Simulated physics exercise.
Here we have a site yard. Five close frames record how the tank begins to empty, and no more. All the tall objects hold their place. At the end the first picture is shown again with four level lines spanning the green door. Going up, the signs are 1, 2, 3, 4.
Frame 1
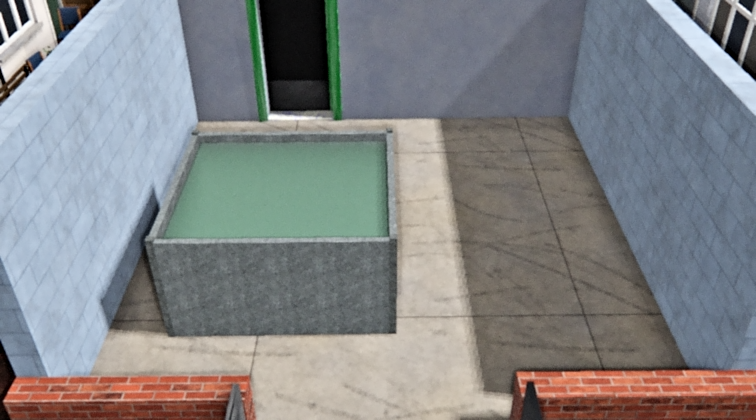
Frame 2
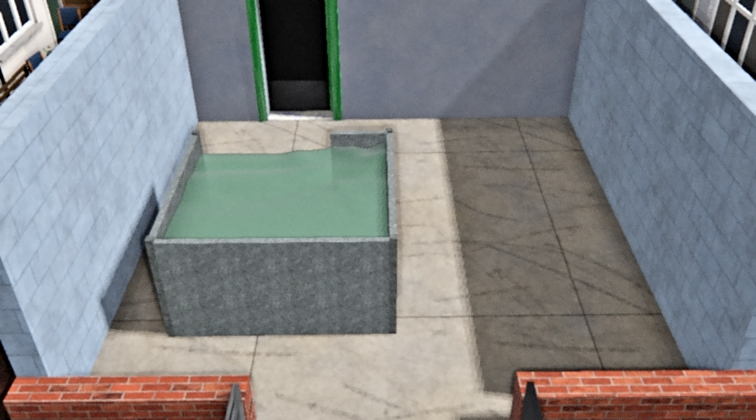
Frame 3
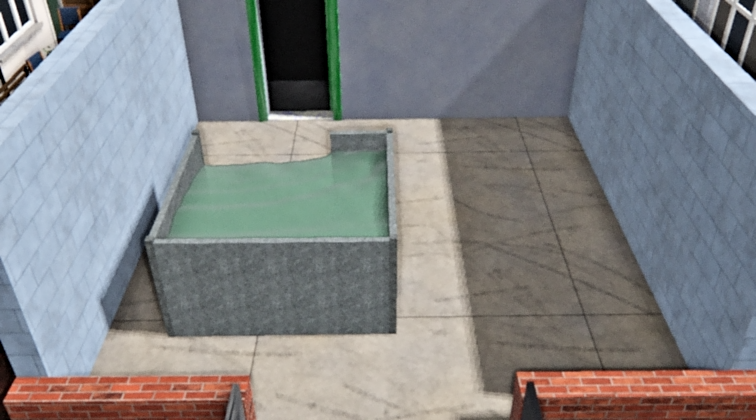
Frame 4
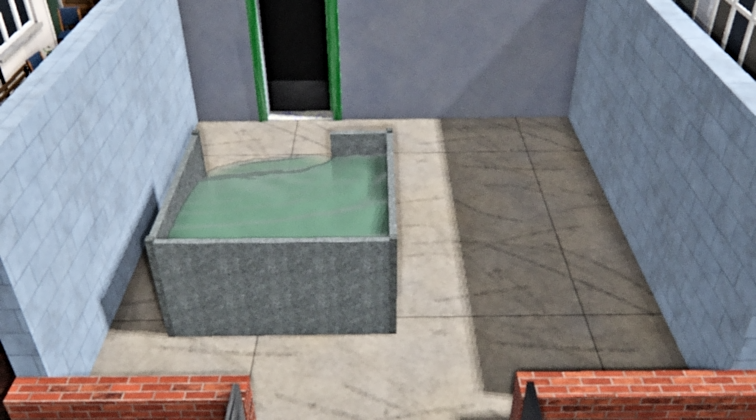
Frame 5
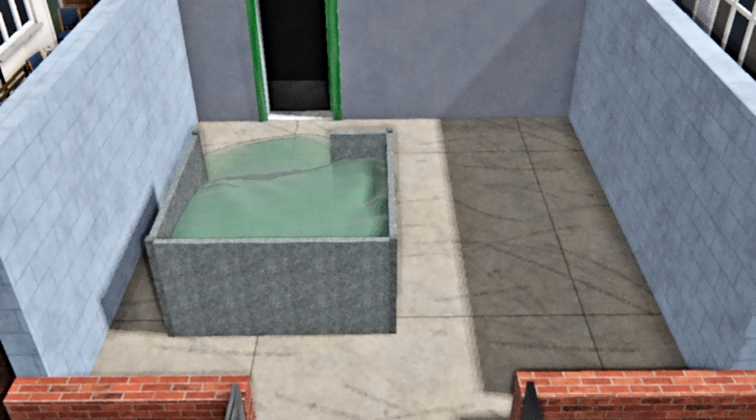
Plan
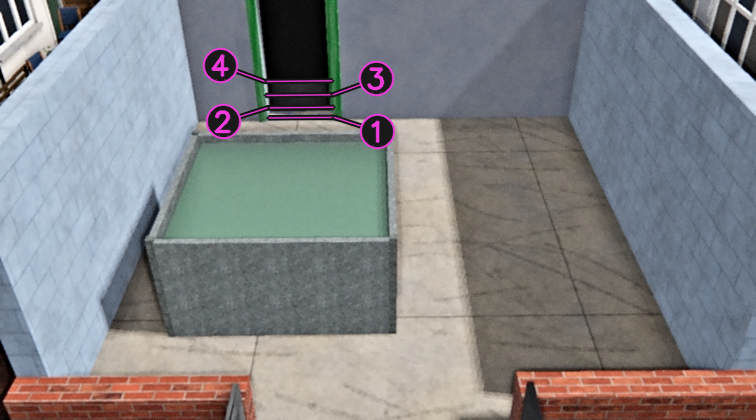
Green water in a grey stone tank sinking from the rim and pouring out through a gap in the back wall.
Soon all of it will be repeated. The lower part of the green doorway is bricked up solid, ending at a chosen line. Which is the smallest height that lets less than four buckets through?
Go for 4.
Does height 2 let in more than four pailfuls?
Yes, that goes wrong.
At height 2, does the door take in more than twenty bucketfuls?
Yes, clearly.
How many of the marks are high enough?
One of the four.
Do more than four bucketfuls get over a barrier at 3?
Yes, it does.
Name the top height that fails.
3 it is.
On the marked copy, 1 at (301, 117); 2 at (300, 107); 3 at (299, 95); 4 at (298, 81); from the bottom up 1, 2, 3, 4.
For height 1, dozens of bucketfuls pour in.
For height 2, dozens of bucketfuls pour in.
For height 3, about 12 bucketfuls get in.
For height 4, a splash gets over, under a bucket.
